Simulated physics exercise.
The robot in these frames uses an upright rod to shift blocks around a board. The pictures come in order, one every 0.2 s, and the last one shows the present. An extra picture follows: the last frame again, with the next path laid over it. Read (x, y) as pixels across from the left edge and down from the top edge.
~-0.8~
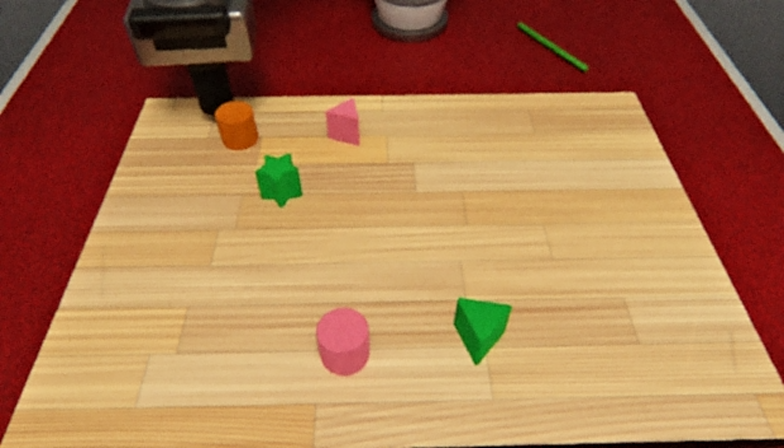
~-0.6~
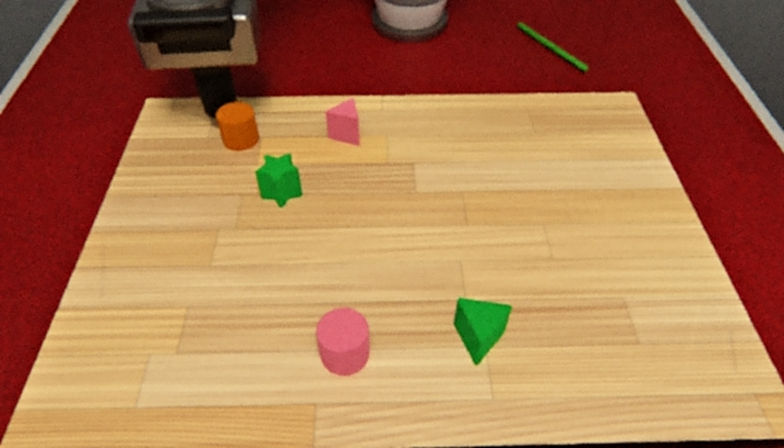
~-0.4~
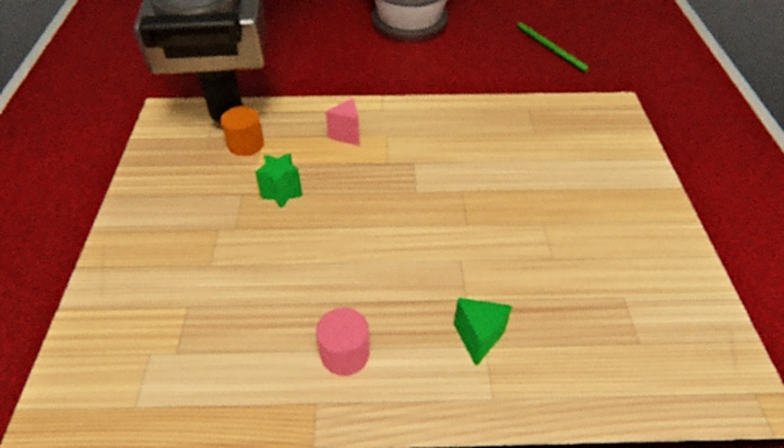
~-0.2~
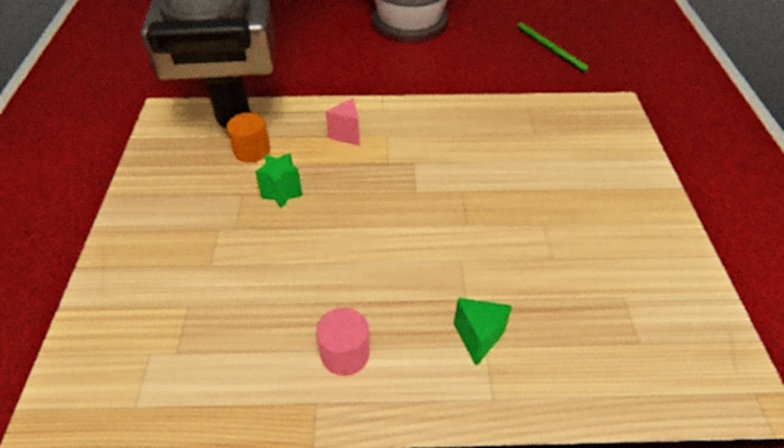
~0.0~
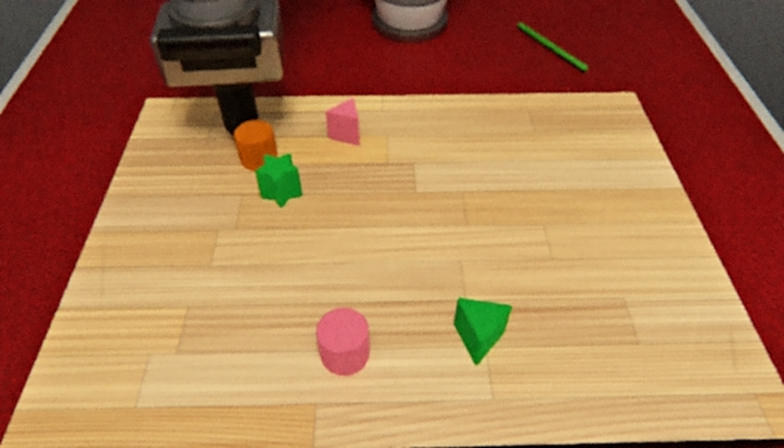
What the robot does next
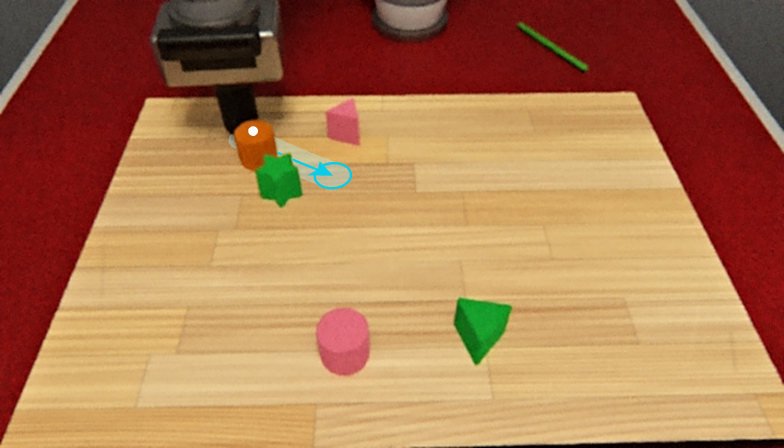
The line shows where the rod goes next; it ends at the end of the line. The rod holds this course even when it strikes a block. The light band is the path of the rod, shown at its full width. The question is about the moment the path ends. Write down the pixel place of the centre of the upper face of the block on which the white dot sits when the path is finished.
Answer: (278, 160).
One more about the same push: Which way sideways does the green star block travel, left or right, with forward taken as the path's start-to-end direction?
Right-hand side.
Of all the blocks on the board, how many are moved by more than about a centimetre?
I predict two.
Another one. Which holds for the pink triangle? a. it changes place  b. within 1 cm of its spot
The correct letter is b.
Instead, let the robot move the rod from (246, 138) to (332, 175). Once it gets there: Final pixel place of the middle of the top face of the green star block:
Close to (277, 185).
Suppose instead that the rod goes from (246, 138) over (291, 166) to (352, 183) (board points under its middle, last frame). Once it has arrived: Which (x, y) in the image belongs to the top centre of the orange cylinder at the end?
My best guess is (283, 167).
The line goes in a line from (246, 138) to (333, 175); the dot is on the orange cylinder.
What follows on the original path. One third of the way, rod (271, 138); orange cylinder (266, 148); green star block (277, 170), turned 20° anticlockwise.
Two thirds of the way, rod (300, 151); orange cylinder (278, 160); green star block (277, 185).
At the end, rod (332, 163); orange cylinder (278, 160); green star block (277, 185); pink triangle unmoved.
